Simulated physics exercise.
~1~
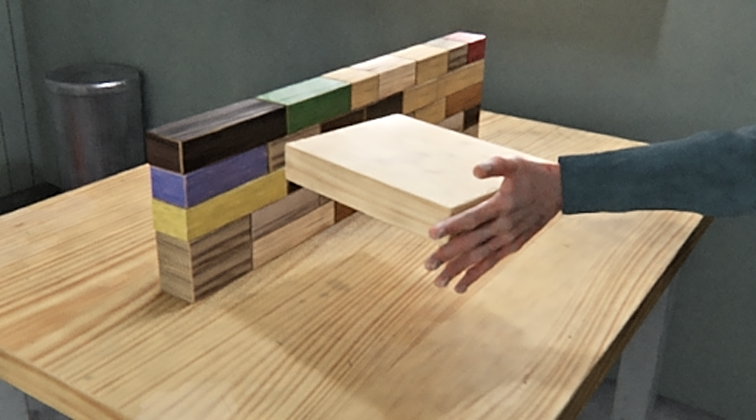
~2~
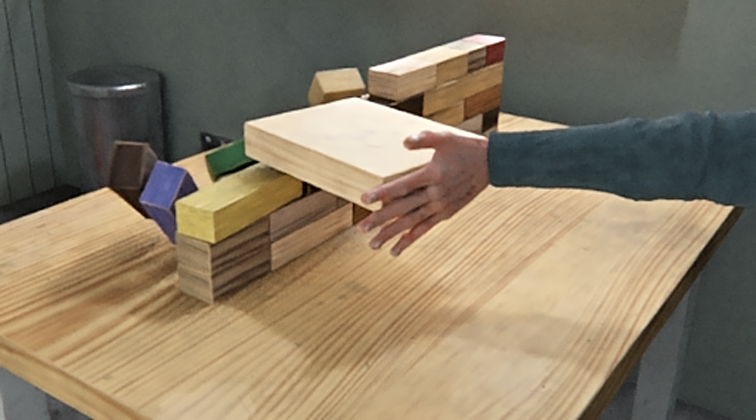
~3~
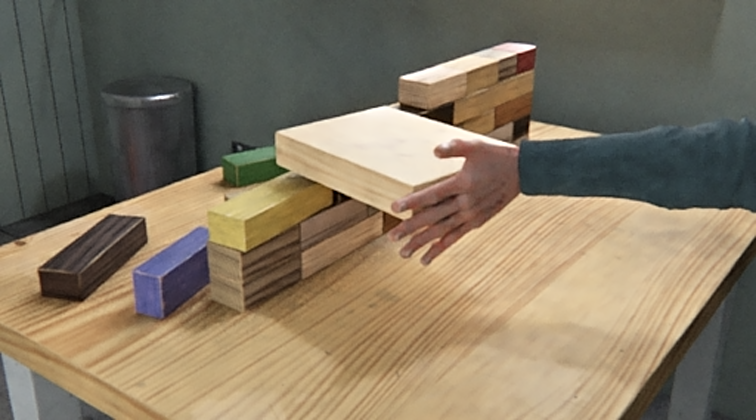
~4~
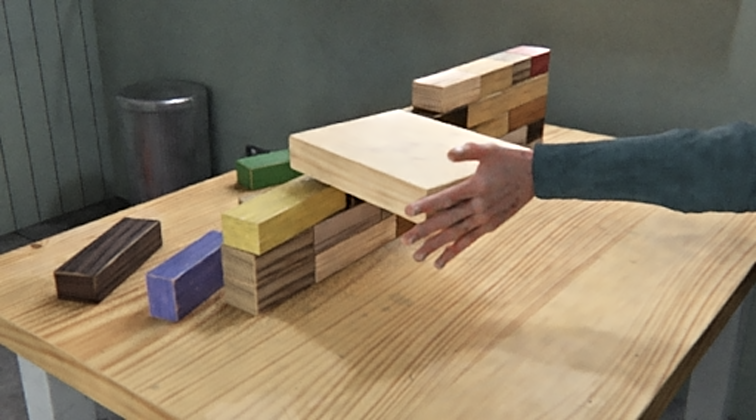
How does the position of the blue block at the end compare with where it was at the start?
At the start the blue block sits in the near end of the wall, just above the yellow block. By the end it lies on the tabletop, to the left of the part of the wall still standing.
Hand pushing a pale wooden block into a toy-block wall, knocking blue, green and other blocks onto the table behind it.
